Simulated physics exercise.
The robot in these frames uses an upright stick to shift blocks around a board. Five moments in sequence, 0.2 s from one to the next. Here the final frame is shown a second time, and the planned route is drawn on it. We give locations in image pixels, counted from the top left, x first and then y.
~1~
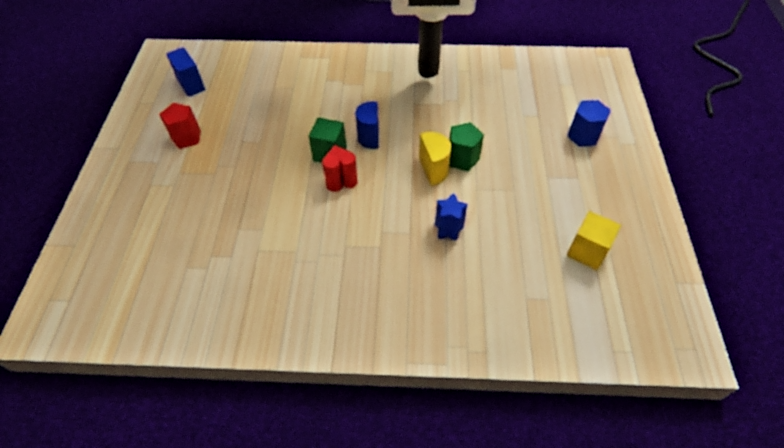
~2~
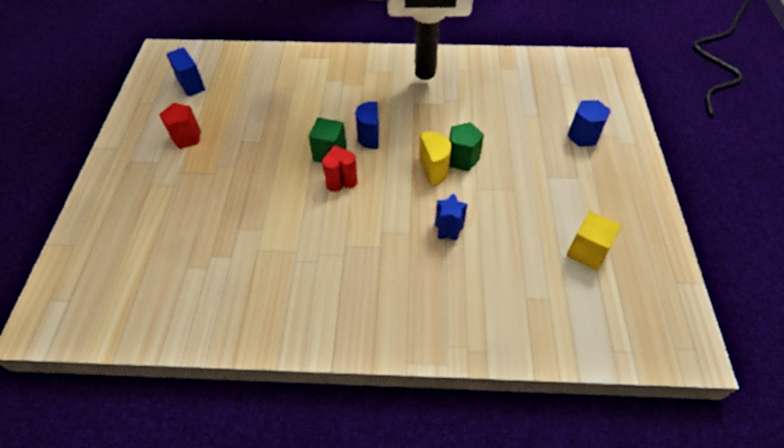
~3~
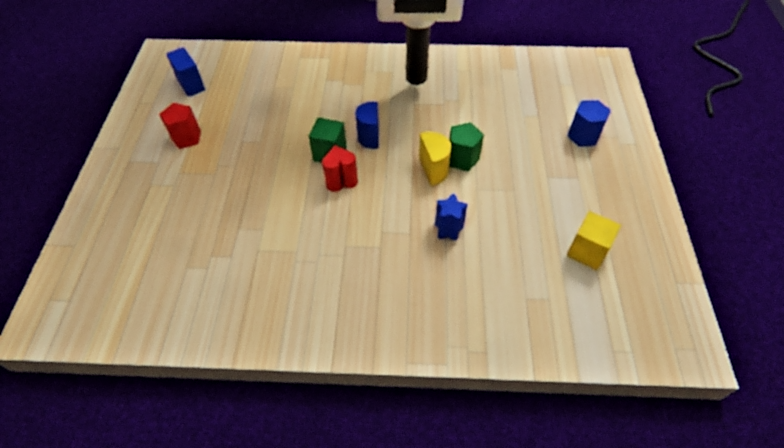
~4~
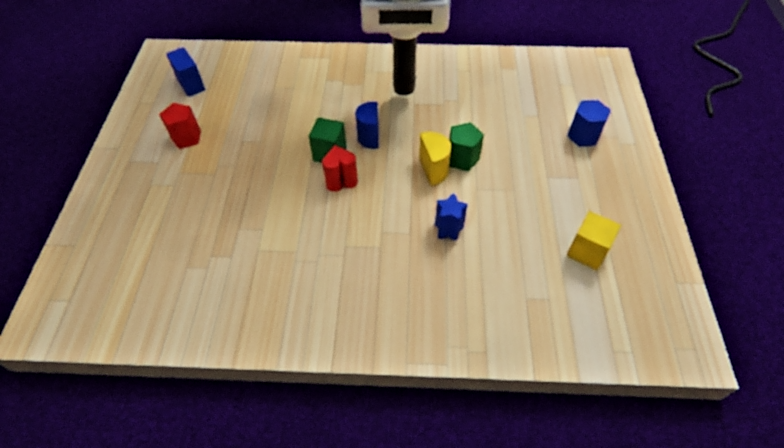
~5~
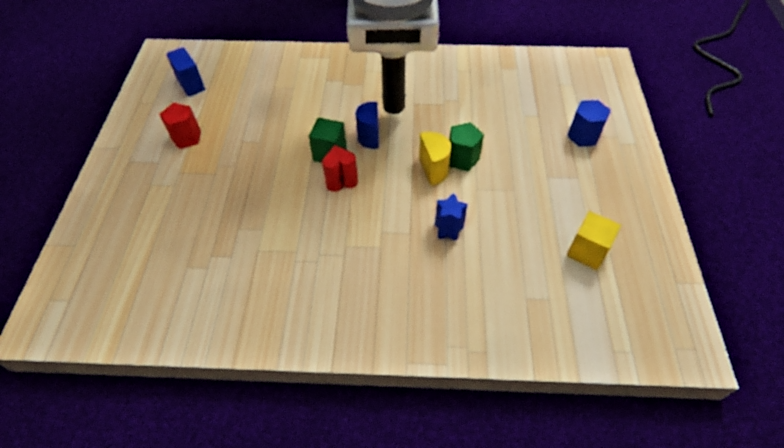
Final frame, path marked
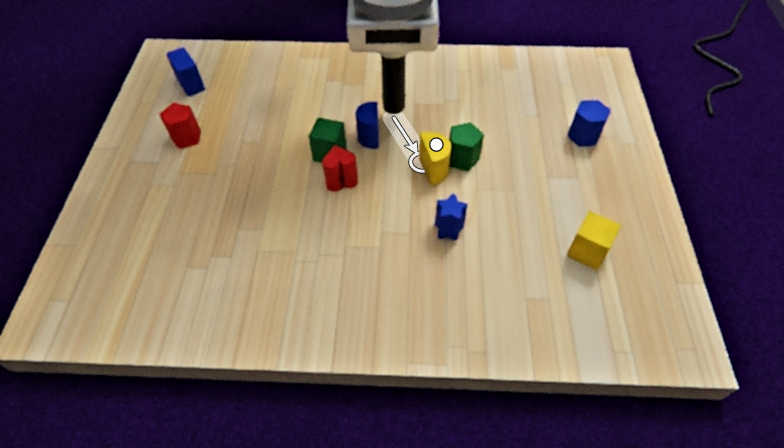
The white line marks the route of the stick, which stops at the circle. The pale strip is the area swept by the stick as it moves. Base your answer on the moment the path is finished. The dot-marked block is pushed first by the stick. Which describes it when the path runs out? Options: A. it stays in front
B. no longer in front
(A)
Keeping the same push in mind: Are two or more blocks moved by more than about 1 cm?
Answer: No.
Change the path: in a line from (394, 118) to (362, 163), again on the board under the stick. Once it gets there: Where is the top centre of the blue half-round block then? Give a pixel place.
My estimate: (347, 122).
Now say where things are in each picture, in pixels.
The first frame shows lower end of the stick at (428, 72), tops of blocks, blue half-round block at (368, 112), yellow half-round block at (436, 145).
The second frame shows stick at (425, 74), blocks as before.
The third frame shows stick at (416, 79), blocks as before.
The fourth frame shows stick at (404, 89), blocks as before.
The fifth frame shows stick at (394, 107), blue half-round block at (368, 112), yellow half-round block at (436, 145).
The drawn path runs from (394, 118) directly to (423, 162); the dot is on the yellow half-round block.
The first path, step by step. Halfway along, stick at (409, 129); nothing pushed yet.
At the end, stick at (423, 152); blue half-round block not moved; yellow half-round block at (448, 155), turned 15° anticlockwise.
